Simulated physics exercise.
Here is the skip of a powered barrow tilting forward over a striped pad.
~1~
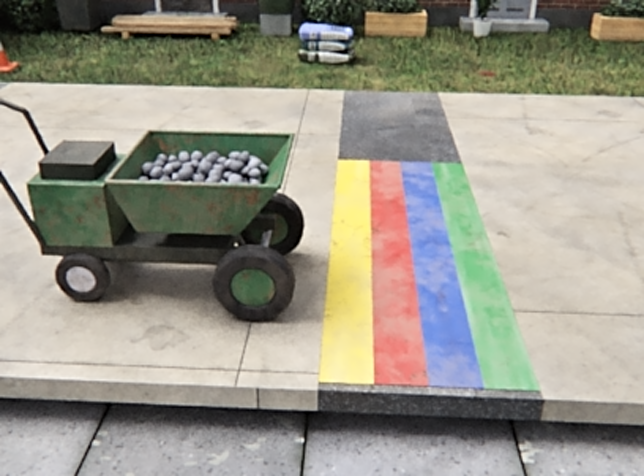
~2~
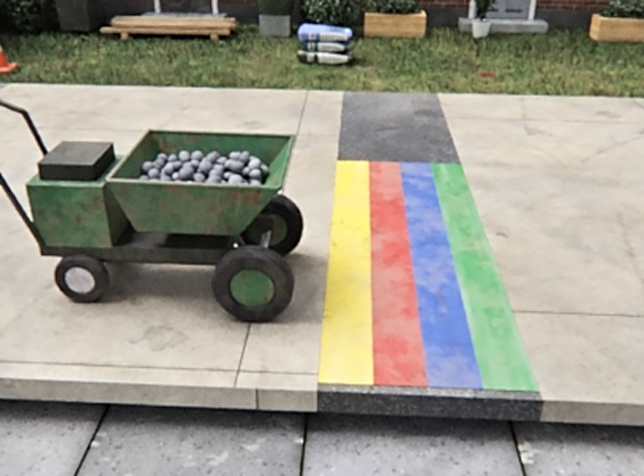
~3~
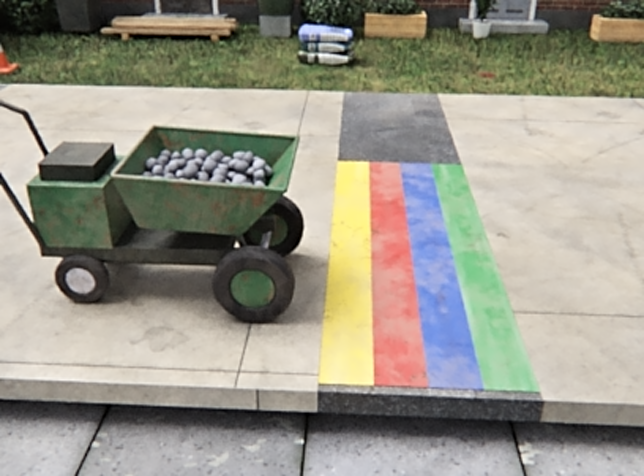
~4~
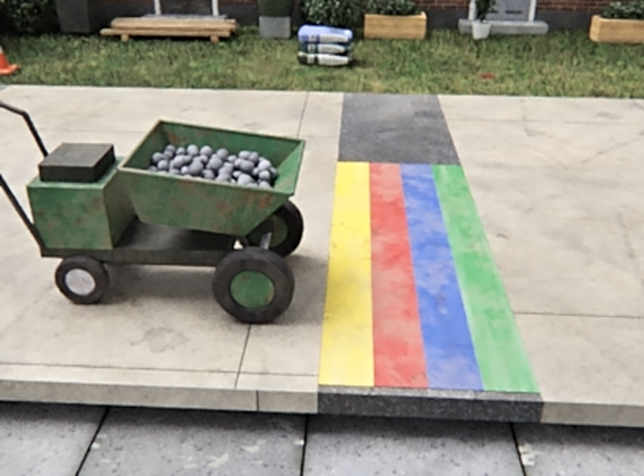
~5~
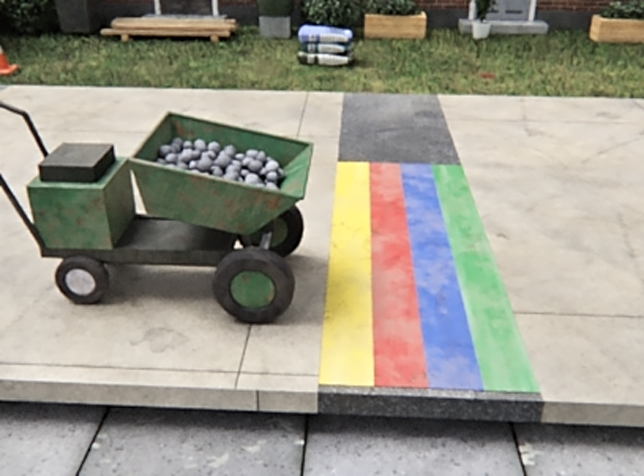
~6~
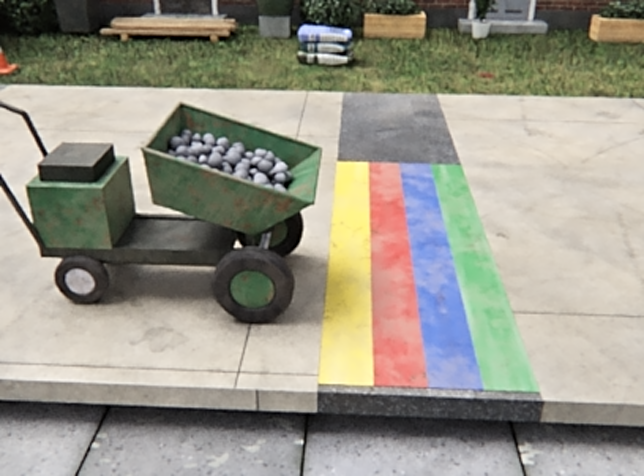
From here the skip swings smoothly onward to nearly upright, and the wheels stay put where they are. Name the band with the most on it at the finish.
The red one.
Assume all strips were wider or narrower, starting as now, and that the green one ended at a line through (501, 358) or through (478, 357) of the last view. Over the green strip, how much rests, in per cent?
Respectively 10 and 20 percent.
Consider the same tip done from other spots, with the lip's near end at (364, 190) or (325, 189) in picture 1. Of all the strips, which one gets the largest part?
Case 1 - the strip in green; case 2 - the blue one.
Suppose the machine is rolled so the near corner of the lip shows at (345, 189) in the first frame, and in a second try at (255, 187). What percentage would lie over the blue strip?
Roughly 40 and 20 %.
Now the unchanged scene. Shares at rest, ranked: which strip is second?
Rank two: Blue.
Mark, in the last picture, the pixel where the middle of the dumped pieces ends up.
Near (413, 287).
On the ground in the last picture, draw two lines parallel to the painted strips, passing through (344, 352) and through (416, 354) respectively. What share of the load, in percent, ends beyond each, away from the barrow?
Estimate: 90 % and 50 %, respectively.
Just after the last frame, skip tipped steeply; every one in the skip.
A moment on, skip tipped right over; roughly two thirds in the skip; roughly a third over the red strip; just a few over the blue strip.
Further on, skip tipped right over; about a tenth in the skip; about a tenth over the yellow strip; roughly half over the red strip; roughly a quarter over the blue strip; about a tenth over the green strip; just a few off the paint.
When it is over, skip tipped right over; about a tenth in the skip; about a tenth over the yellow strip; roughly half over the red strip; roughly a quarter over the blue strip; about a tenth over the green strip; about a tenth off the paint.
